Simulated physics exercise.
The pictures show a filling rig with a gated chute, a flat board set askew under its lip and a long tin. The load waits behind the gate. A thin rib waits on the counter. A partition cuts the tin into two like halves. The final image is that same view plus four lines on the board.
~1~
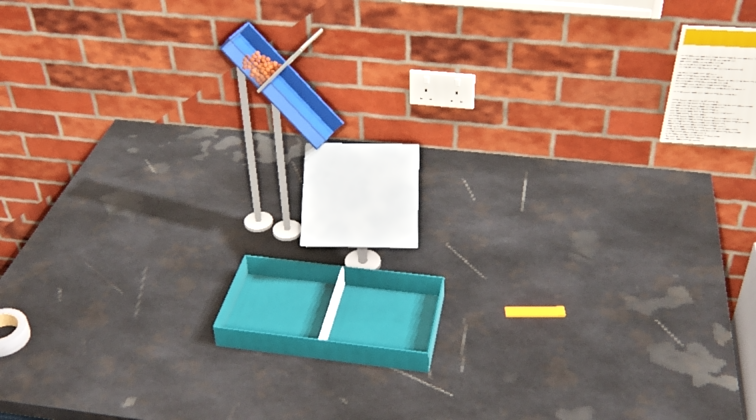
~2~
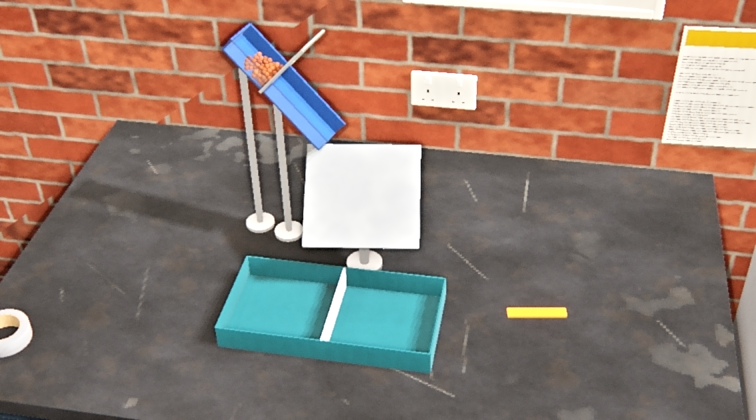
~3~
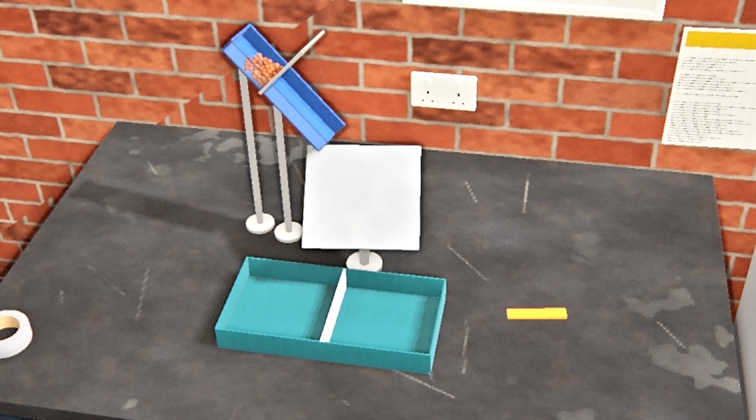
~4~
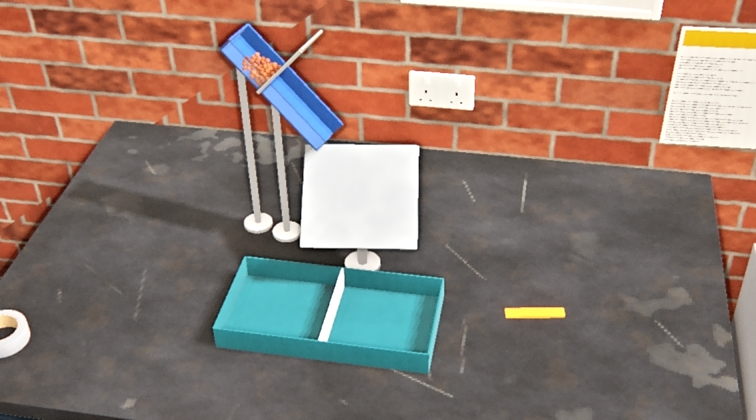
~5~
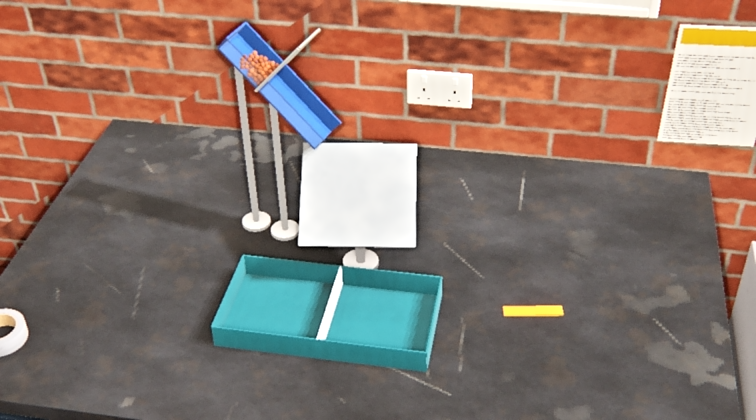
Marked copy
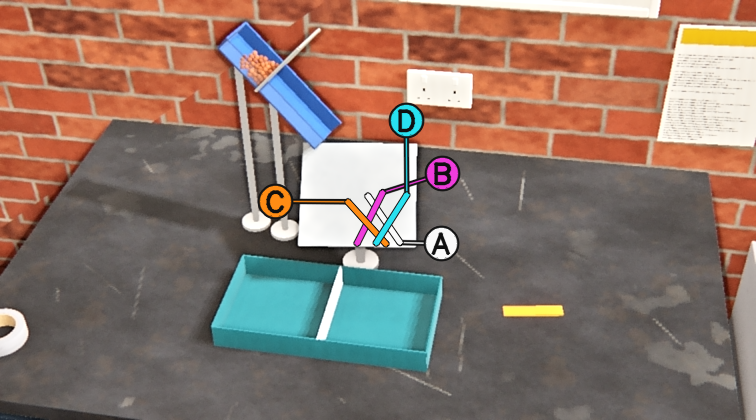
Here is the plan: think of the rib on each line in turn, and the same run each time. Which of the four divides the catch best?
B.
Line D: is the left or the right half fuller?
Right.
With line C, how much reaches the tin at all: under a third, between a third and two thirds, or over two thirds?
Line C gives over two thirds.
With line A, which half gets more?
More lands on the right.
On the marked copy, line A from (367, 195) to (400, 242); line B from (382, 192) to (357, 243); line C from (347, 201) to (385, 243); line D from (406, 194) to (376, 242).
With A, of what is caught, a stray few in the left half, nearly all in the right.
With B, of what is caught, about a third in the left half, about two thirds in the right.
With C, of what is caught, a small part in the left half, nearly all in the right.
With D, of what is caught, none in the left half, all in the right.
